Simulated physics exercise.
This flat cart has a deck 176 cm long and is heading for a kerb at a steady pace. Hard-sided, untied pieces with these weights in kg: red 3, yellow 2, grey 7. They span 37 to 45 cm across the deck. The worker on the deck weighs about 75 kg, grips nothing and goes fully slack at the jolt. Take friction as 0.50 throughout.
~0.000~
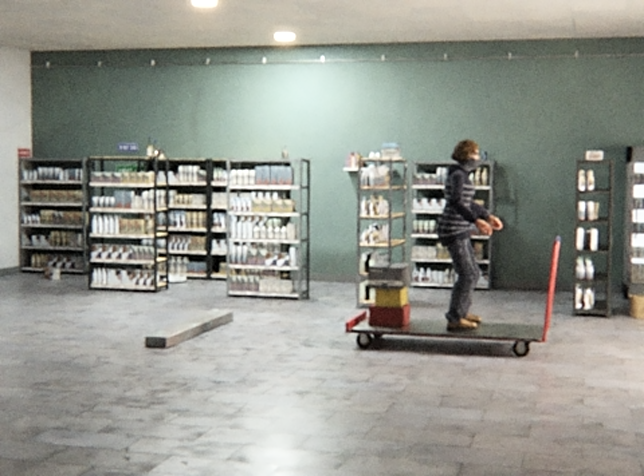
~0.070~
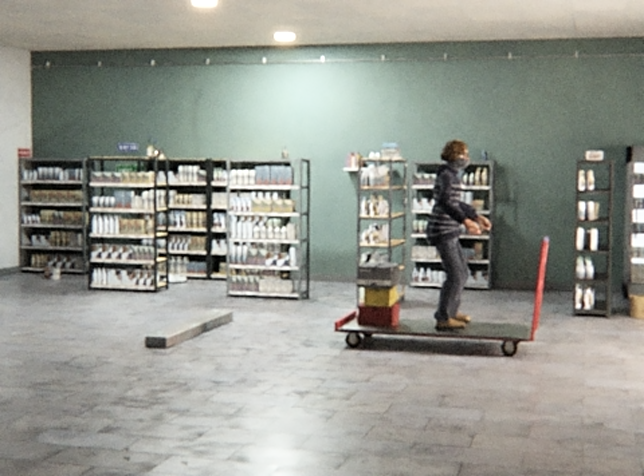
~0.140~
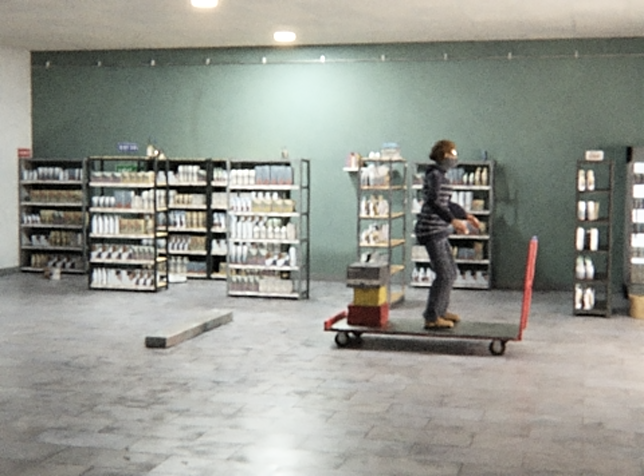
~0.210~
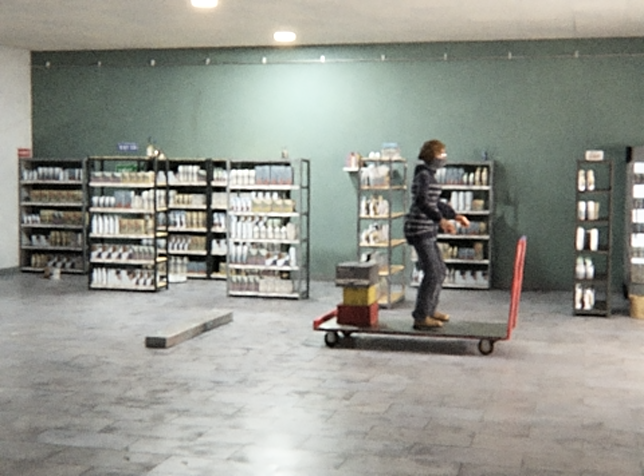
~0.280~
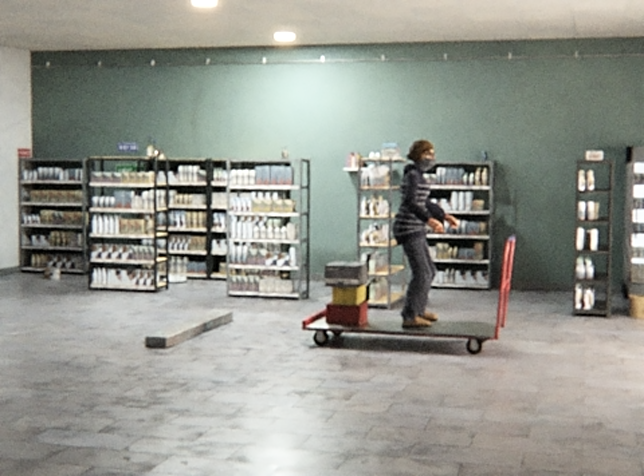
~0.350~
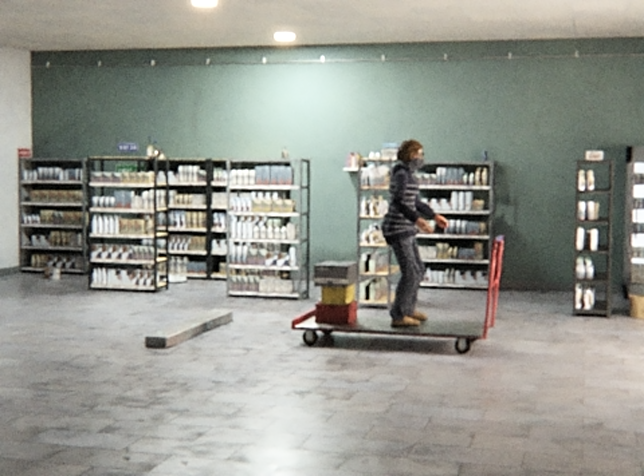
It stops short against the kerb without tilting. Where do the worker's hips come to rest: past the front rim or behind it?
The worker's hips stay behind the front rim.
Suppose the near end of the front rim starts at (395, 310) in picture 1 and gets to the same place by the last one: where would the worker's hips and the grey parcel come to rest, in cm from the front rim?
In that case hips 10 past, grey 100 past.
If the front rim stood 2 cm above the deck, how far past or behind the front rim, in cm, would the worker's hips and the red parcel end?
Then hips 0 past, red 20 behind.
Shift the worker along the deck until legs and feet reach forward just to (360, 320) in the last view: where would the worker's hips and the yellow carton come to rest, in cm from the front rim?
In that case hips 110 past, yellow 30 past.
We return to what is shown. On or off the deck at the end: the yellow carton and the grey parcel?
Yellow off, grey off.
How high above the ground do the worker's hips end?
Roughly 50 cm above it.
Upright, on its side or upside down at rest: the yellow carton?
Yellow on its side.
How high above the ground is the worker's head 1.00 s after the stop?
Roughly 90 cm above it.
Impact comes at 1.11 s.
After 1.66 s the worker's hips are 21 cm behind the rim, near (215, 283) in the last picture's view.
After 2.11 s the worker's hips are 12 cm behind the rim, near (206, 284) in the last picture's view.
At rest, 3.3 s, past the rim, yellow carton and grey parcel; behind it, red parcel and the worker's hips.
